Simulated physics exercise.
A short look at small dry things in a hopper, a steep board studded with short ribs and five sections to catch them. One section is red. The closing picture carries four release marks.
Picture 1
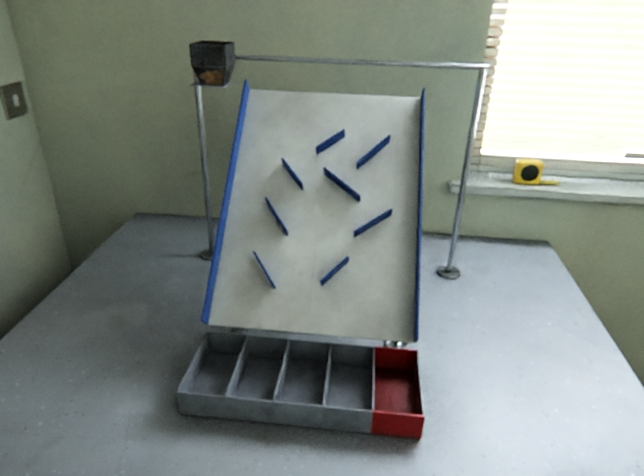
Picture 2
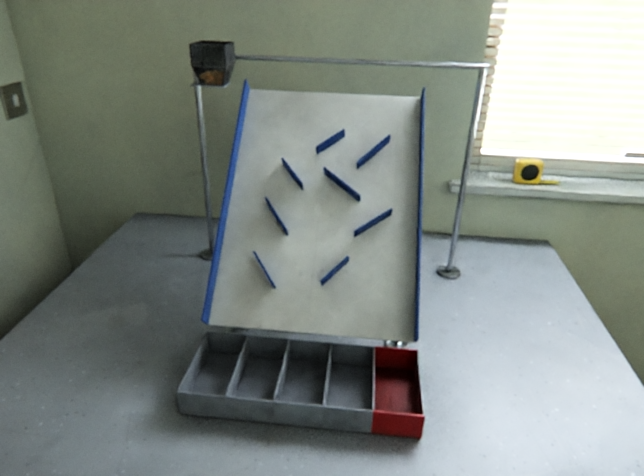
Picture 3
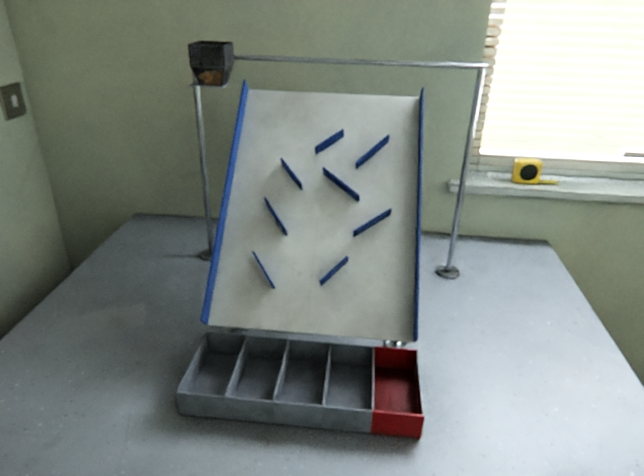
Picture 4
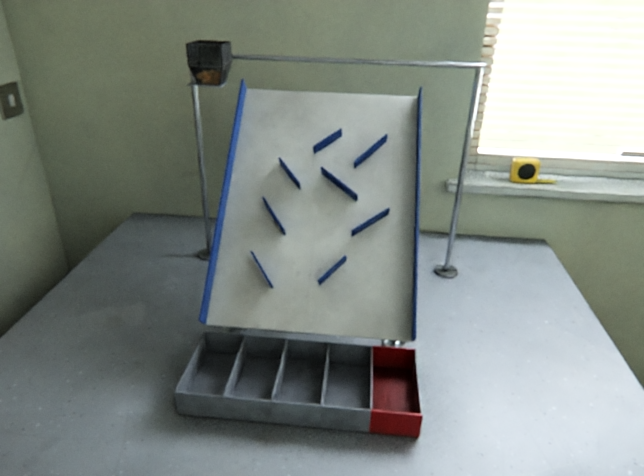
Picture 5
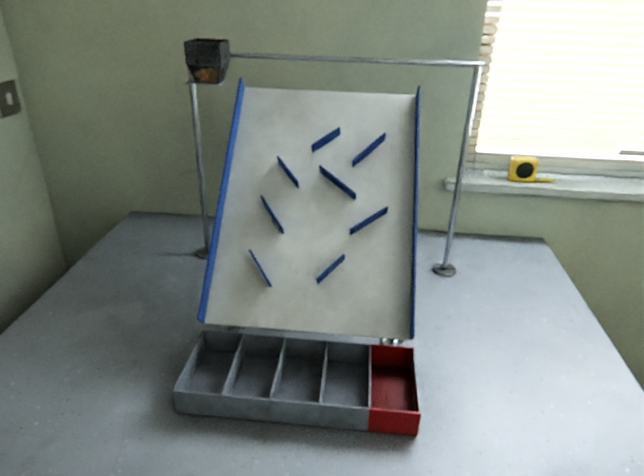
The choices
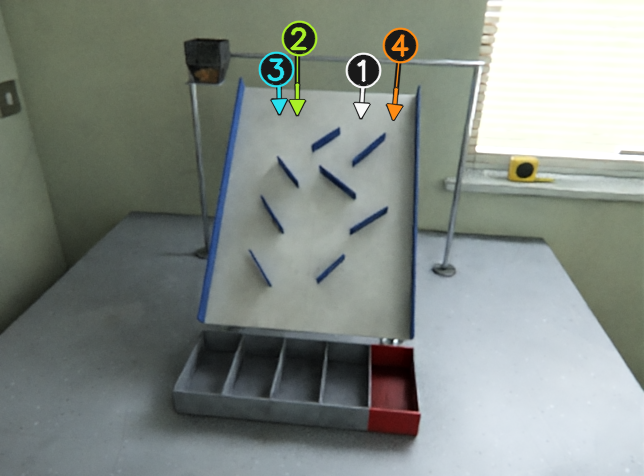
On a grey table, a ribbed sloping board stands above a sectioned tray, nothing visibly moving.
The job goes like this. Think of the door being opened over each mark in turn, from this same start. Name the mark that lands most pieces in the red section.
I would pick mark 4.
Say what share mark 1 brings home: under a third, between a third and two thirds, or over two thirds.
Under a third.
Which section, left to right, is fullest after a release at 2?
The second.
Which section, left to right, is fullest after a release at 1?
It is the second one.
On the marked copy, mark 1 meets the board at (361, 112); mark 2 meets the board at (297, 109); mark 3 meets the board at (279, 108); mark 4 meets the board at (393, 114).
Choosing 1, a small part in the red section, most in other sections, a small part outside the box.
Choosing 2, a small part in the red section, most in other sections, a small part outside the box.
Choosing 3, a stray few in the red section, most in other sections, a small part outside the box.
Choosing 4, about a third in the red section, about a third in other sections, about a quarter outside the box.
